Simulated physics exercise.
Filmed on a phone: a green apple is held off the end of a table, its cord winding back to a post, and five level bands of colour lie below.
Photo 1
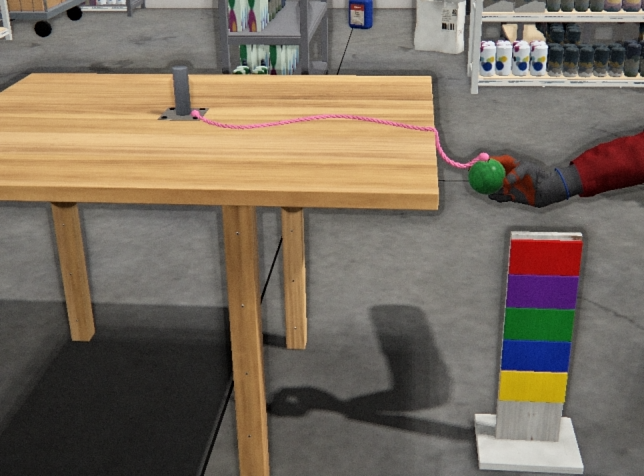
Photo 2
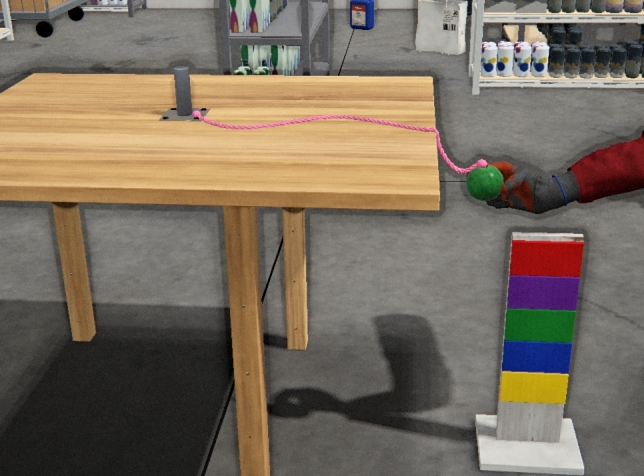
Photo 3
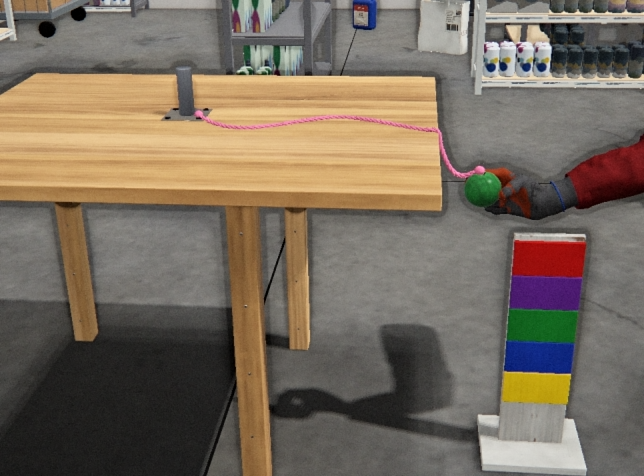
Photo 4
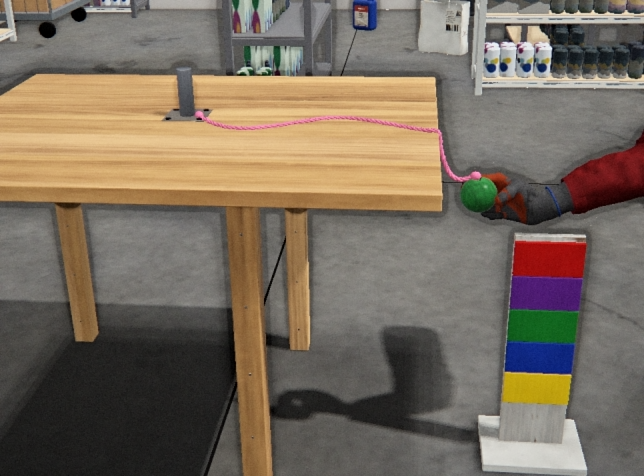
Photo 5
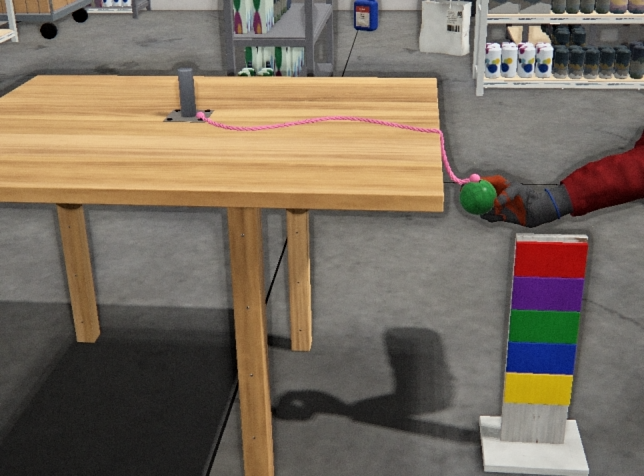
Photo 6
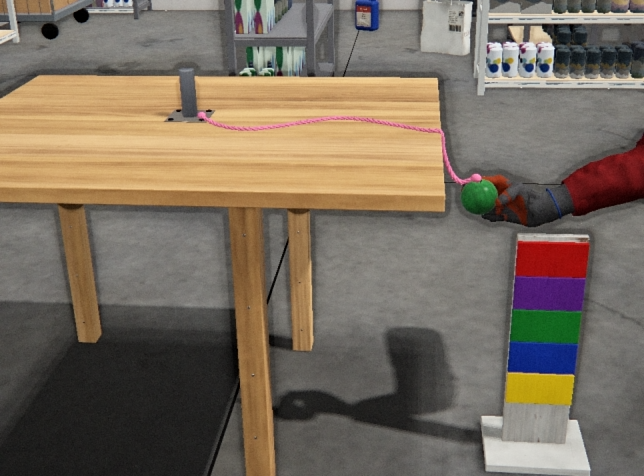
A gloved hand holding a green ball on a pink cord lowers it slightly.
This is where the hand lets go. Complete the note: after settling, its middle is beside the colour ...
... Red.
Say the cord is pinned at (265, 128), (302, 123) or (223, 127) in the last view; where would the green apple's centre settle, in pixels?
Expect roughly (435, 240) for the first, (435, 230) for the second and (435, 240) for the third.
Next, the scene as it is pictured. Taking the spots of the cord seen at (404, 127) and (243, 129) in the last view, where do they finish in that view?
(438, 132) and (268, 120), approximately.
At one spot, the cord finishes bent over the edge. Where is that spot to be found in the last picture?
Look close to (409, 128) - that's the one.
A little later, apple near (420, 246); level with red.
Next, apple near (445, 255); level with red.
When it is over, apple near (435, 255); level with red. The cord holds its middle at red.
